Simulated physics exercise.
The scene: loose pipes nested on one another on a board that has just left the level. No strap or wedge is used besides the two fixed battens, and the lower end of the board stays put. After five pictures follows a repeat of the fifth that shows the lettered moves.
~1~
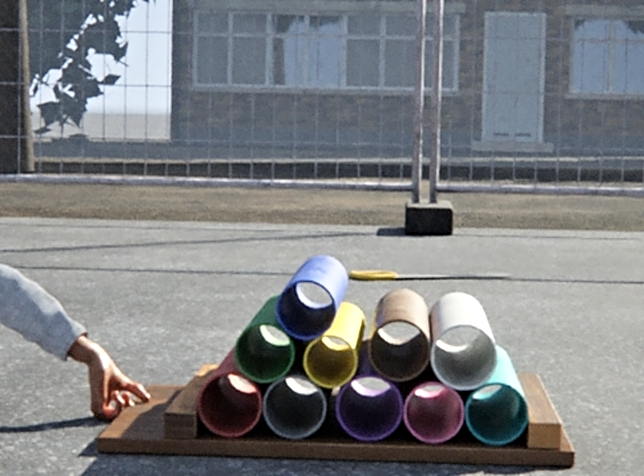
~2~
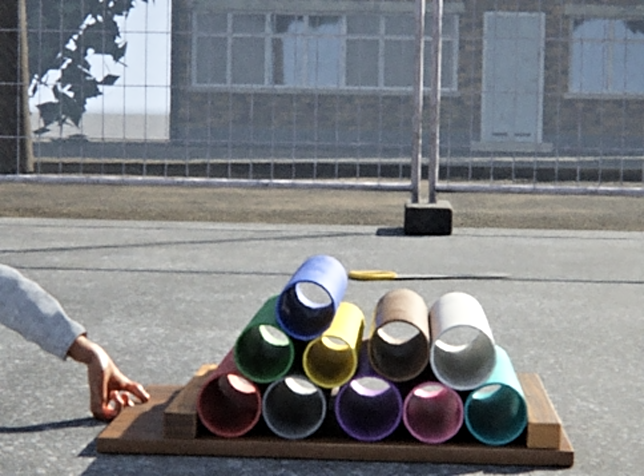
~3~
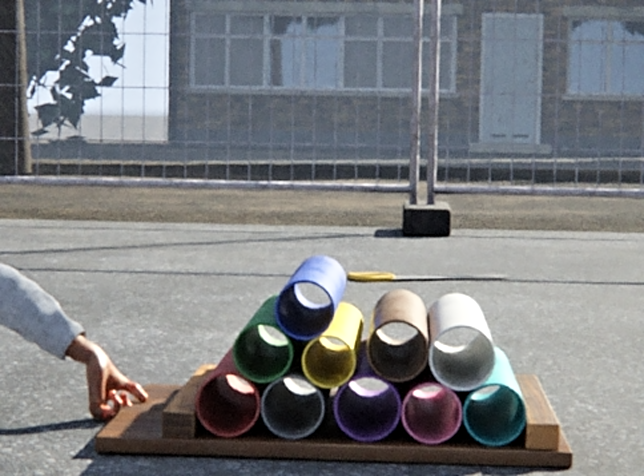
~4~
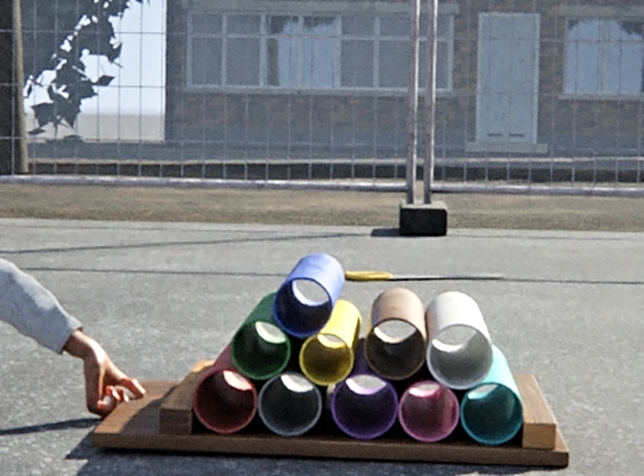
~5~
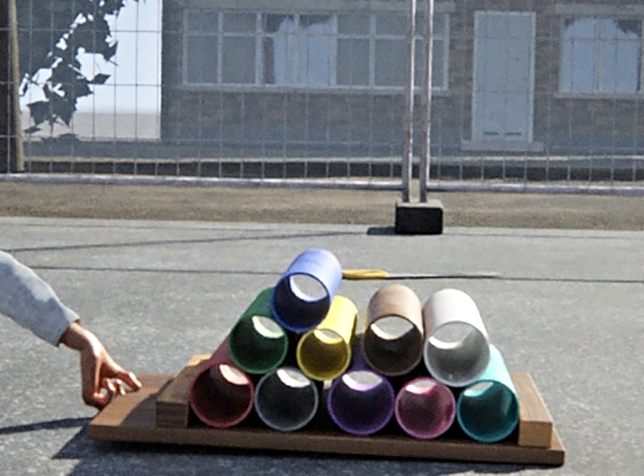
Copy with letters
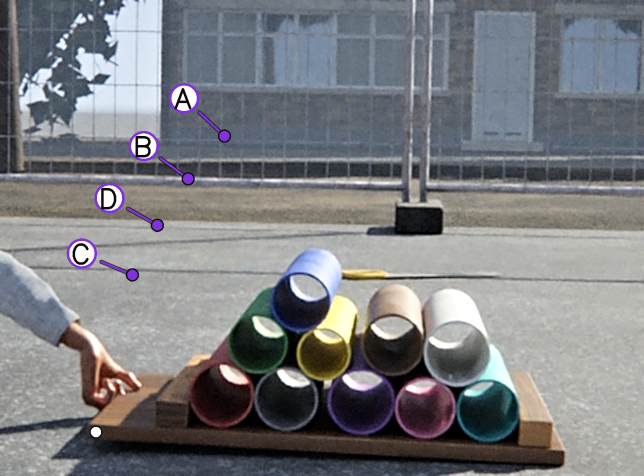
The clip opens on colourful pipes stacked on a wooden board, a blue one on top, with a hand at the board's left end. The hand raises that end very slightly, and the pipes tilt with the board, keeping their arrangement, while the whole view drifts a little to the left.
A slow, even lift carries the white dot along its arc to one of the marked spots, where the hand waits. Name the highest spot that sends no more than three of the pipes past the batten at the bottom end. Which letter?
It can be raised to D.
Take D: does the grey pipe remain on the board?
Yes.
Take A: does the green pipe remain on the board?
No, with A.
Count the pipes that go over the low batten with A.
The count is five.
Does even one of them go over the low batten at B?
At B: Yes.
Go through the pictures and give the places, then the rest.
In the first picture, turquoise pipe (497, 413); yellow pipe (330, 361); green pipe (264, 352).
In the second picture, green pipe (264, 353); white pipe (463, 356).
In the third picture, board (339, 410); red pipe (228, 404); green pipe (263, 353); purple pipe (367, 408).
In the fourth picture, board (336, 407); red pipe (225, 401); grey pipe (290, 404).
In the fifth picture, board (332, 403); red pipe (222, 395); grey pipe (286, 399).
On the marked copy, A at (225, 136); B at (188, 179); C at (133, 275); D at (157, 226); the white dot at (96, 432).
Following D. Soon after the start, board at 17°.
Later, board at 28°.
In the end, board at 28°, three over the low batten (white, brown, blue).
As for the rest, A five over the low batten; B five over the low batten; C two over the low batten (white, brown).
